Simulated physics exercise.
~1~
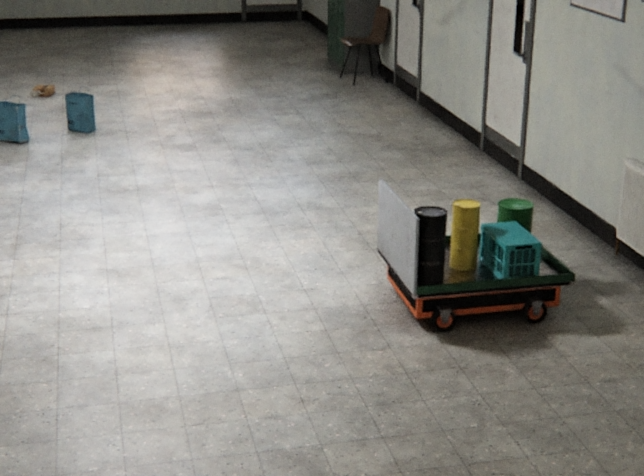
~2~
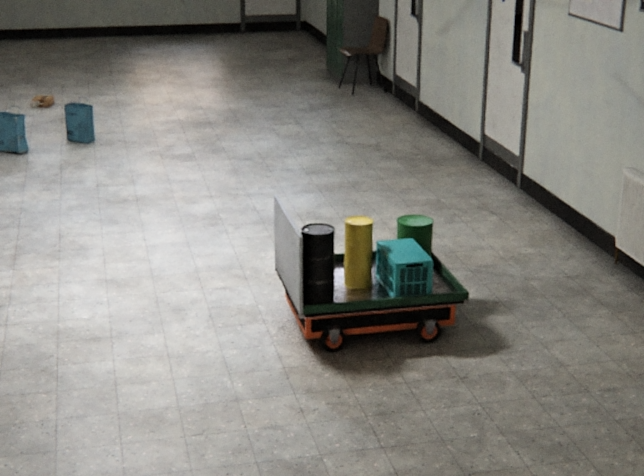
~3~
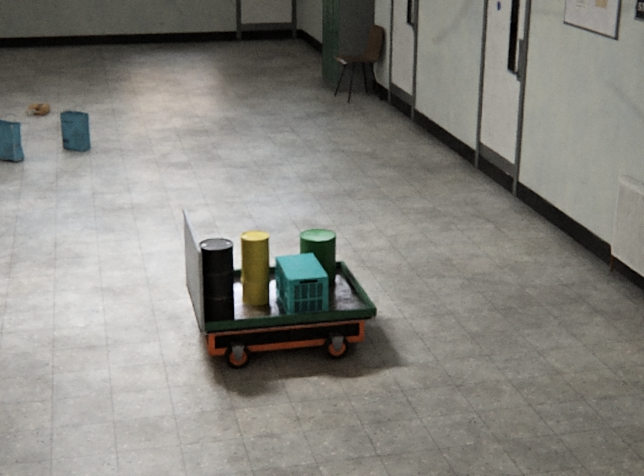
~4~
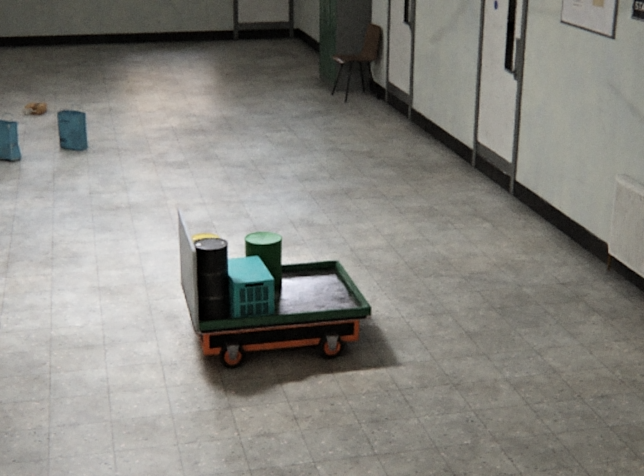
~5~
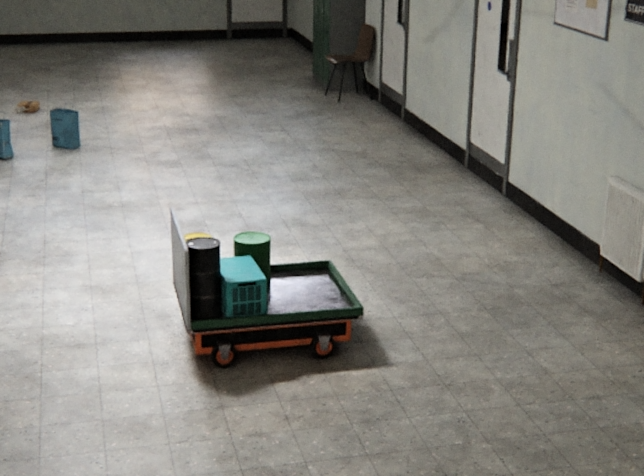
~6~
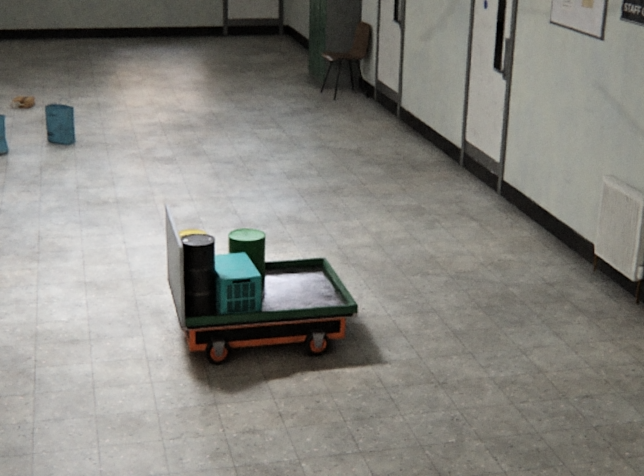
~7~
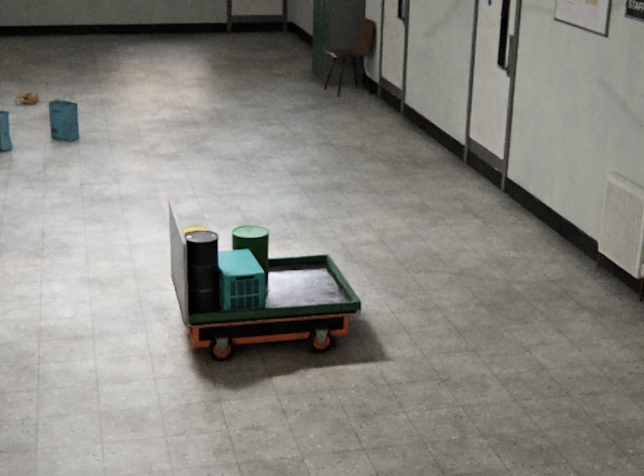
The clip opens on a flat cart with a tall board at its left end, carrying a black canister, a yellow canister, a green pail and a turquoise crate across a tiled floor. The cart rolls to the left and slightly toward the viewer, its load riding upright. It then comes to a halt, and the crate, pail and yellow canister shift left toward the board, while the black canister stays beside it. The yellow canister ends mostly hidden behind the black one. The cart rests there, everything still standing, with the right side of its deck empty.
